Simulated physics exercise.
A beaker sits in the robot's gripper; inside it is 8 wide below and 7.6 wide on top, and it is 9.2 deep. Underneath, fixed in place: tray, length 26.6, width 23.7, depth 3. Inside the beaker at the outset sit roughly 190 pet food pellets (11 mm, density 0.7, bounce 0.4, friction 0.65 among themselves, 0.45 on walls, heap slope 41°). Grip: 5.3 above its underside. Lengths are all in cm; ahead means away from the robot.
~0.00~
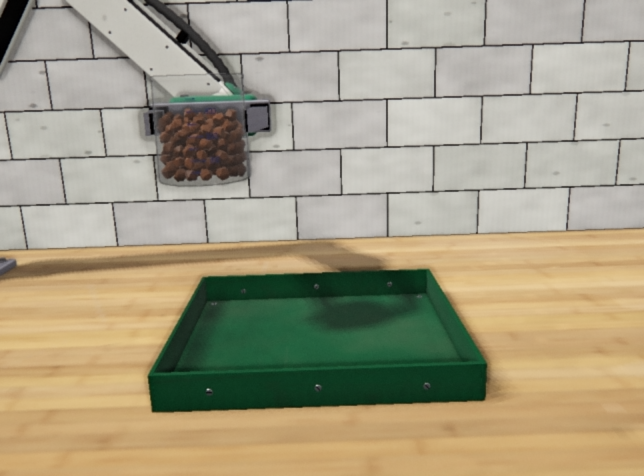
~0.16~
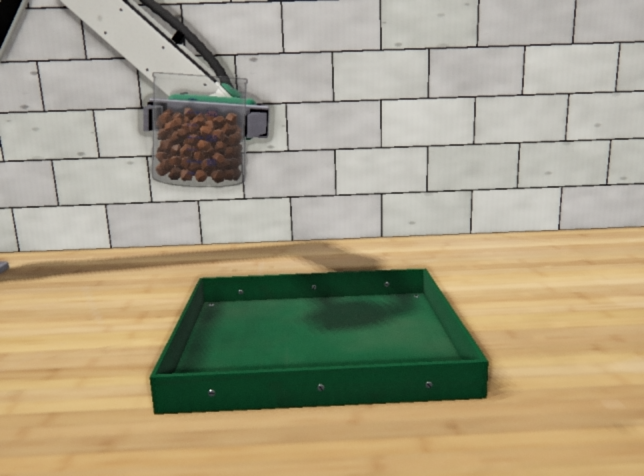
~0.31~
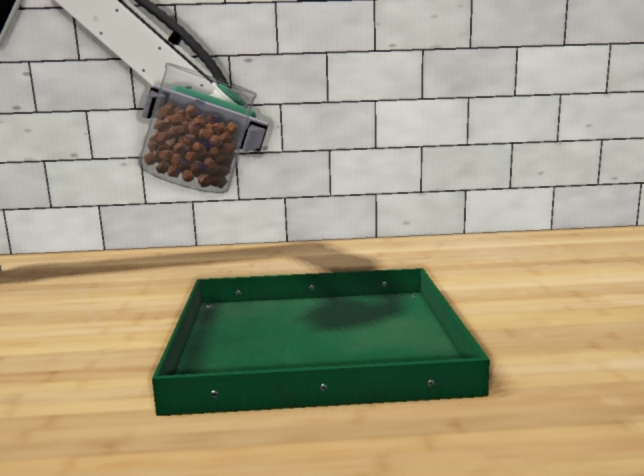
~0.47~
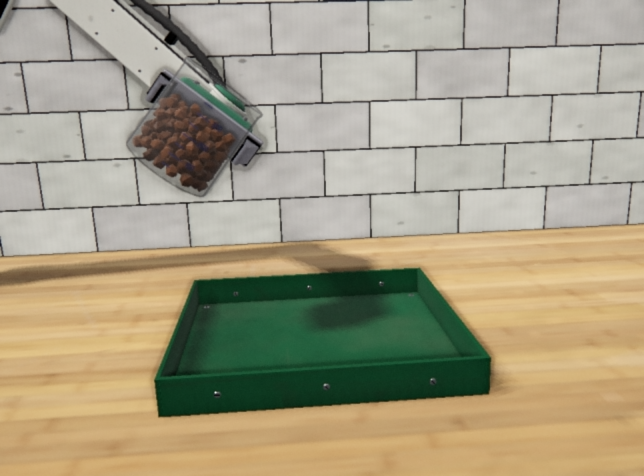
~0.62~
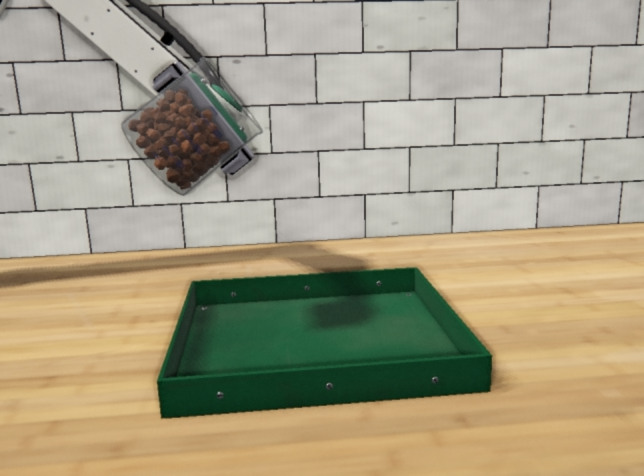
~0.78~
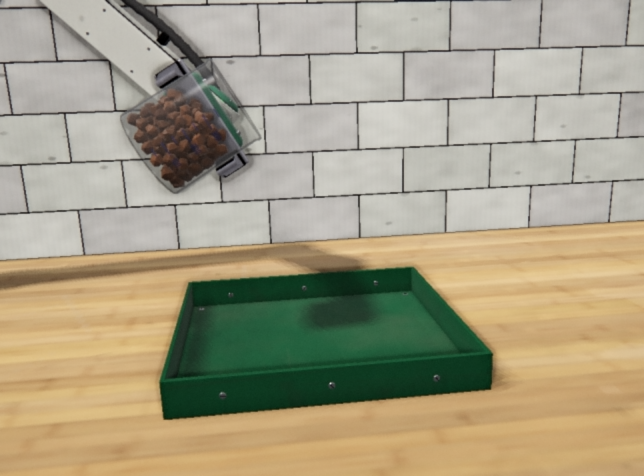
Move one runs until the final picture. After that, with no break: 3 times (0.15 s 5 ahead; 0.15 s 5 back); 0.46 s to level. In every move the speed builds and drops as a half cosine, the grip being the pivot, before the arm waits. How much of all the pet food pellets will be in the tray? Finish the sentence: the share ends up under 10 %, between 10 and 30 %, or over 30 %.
The share ends up under 10 %.
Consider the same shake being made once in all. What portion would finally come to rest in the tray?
About 5 per cent in that case.
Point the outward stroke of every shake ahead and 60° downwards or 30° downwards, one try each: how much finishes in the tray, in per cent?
About 0 and 0 per cent.
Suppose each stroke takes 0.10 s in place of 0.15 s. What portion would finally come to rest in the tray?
Roughly 25 percent then.
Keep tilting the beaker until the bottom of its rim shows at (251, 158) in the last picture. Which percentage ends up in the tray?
The share is about 55 percent.
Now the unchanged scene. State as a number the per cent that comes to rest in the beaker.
Roughly 95 percent.
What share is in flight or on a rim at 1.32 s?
I'd reckon close to 1 per cent.
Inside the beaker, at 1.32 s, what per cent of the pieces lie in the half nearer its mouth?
Something like 35 percent sits in that half.
By 1.32 s, tilted 60° forward, highest piece 23 above the table; 184 in the beaker, 9 in the tray, 1 in flight or on a rim.
By 1.87 s, tilted 39° forward, highest piece 24 above the table; 183 in the beaker, 11 in the tray.
By 2.34 s, level, highest piece 26 above the table; 183 in the beaker, 11 in the tray.
By 3.39 s, level, highest piece 26 above the table; 183 in the beaker, 11 in the tray.
Final count, 183 in the beaker, 11 in the tray. That is 6 % in the tray.
